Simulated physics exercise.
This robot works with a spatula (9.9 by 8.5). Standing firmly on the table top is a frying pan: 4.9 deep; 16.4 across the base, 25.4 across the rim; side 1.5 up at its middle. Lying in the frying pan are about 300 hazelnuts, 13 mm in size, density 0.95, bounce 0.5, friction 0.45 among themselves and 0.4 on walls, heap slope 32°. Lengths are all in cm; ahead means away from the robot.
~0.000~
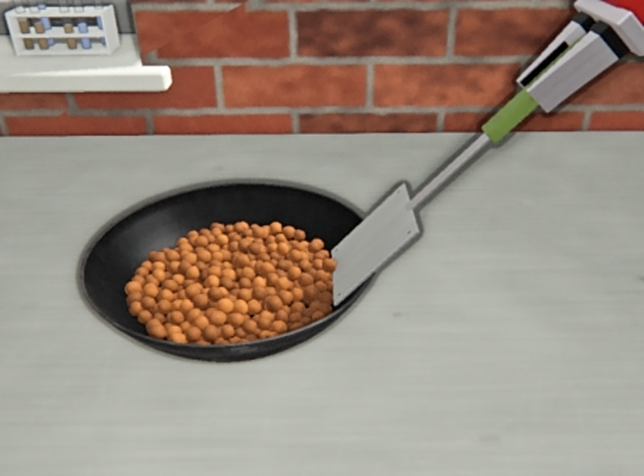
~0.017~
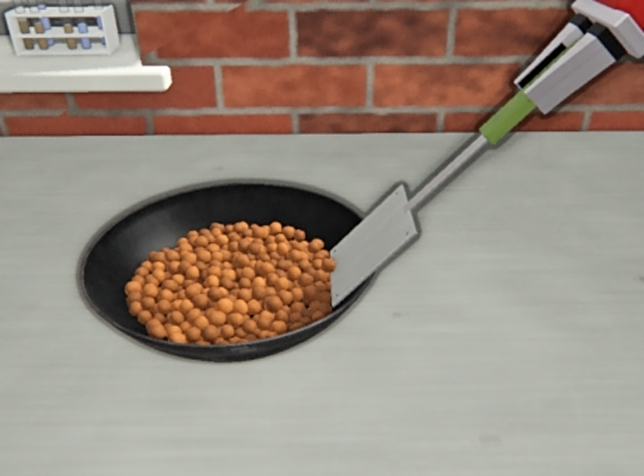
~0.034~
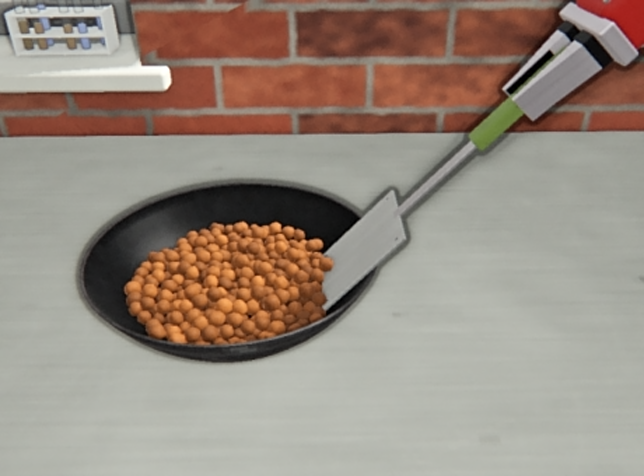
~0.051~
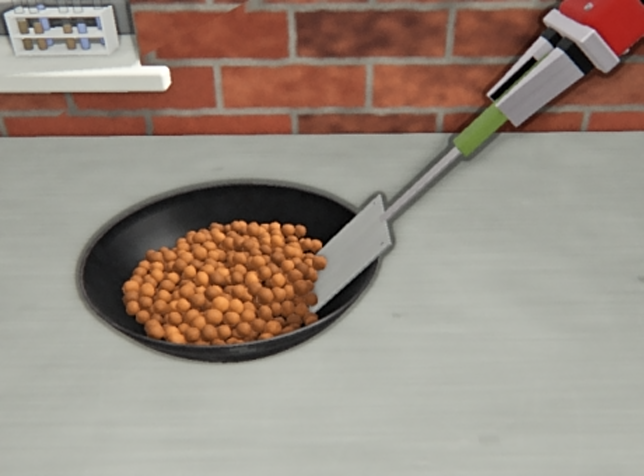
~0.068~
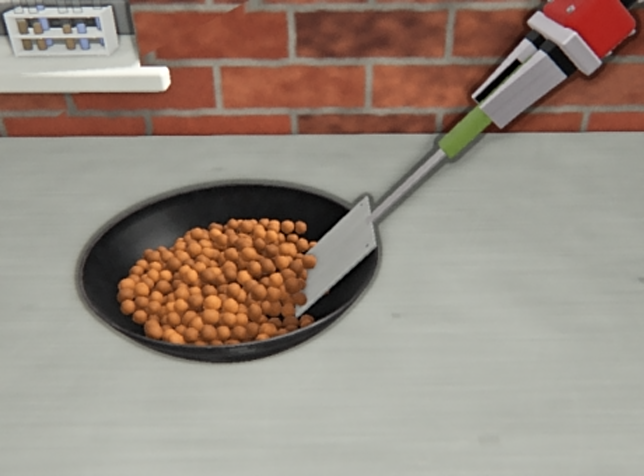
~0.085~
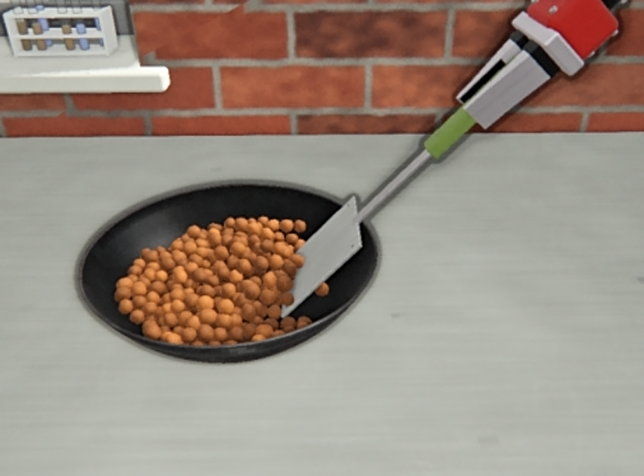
A black frying pan heaped with round, orange-brown hazelnuts sits left of centre on a pale grey table top, seen from slightly above by a still camera. Behind it are a red brick wall and a white shelf with a small rack, while a grey spatula with a green band slants from a red-and-white robot arm at upper right. After barely moving at first, the arm slides the blade leftward into the heap, nudging the nearest nuts aside.
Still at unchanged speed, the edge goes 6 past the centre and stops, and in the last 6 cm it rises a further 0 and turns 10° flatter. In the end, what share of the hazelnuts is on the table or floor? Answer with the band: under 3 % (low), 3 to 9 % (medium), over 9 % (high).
Low, under 3 %.
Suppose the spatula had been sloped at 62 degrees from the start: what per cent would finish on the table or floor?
Some 0 in a hundred.
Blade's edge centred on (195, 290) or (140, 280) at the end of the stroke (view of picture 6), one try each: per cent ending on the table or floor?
Respectively some 0 and 15 percent end on the table or floor.
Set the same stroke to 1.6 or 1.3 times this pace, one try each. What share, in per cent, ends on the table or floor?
0 and 0 %.
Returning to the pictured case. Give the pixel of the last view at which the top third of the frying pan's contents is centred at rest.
(145, 261).
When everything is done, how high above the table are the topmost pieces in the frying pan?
Some 6.0 cm above the table.
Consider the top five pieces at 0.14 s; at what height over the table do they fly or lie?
5 cm.
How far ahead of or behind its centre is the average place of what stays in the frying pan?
Forward offset: Roughly 4.5 cm.
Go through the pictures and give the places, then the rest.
The first frame shows the spatula top edge at (411, 206), sloping 48°; upper third of the load around (239, 268), from x 135 to 330, top at y 230; 303 in the frying pan.
The second frame shows the spatula top edge at (409, 207), sloping 48°; upper third of the load around (238, 268), from x 135 to 330, top at y 230.
The third frame shows the spatula top edge at (399, 213), sloping 48°; upper third of the load around (240, 269), from x 135 to 325, top at y 230.
The fourth frame shows the spatula top edge at (385, 218), sloping 48°; upper third of the load around (240, 271), from x 130 to 325, top at y 225.
The fifth frame shows the spatula top edge at (371, 219), sloping 48°; upper third of the load around (240, 269), from x 125 to 325, top at y 225.
The sixth frame shows the spatula top edge at (357, 220), sloping 48°; upper third of the load around (235, 269), from x 125 to 320, top at y 225; 303 in the frying pan.
After 0.14 s, sloping 48°, highest piece 5 above the table; 303 in the frying pan.
After 0.19 s, sloping 43°, highest piece 6 above the table; 303 in the frying pan.
After 0.42 s, sloping 38°, highest piece 5 above the table; 303 in the frying pan.
After 1.47 s, sloping 38°, highest piece 5 above the table; 303 in the frying pan.
In the end, 303 in the frying pan. That is 0 % on the table or floor.
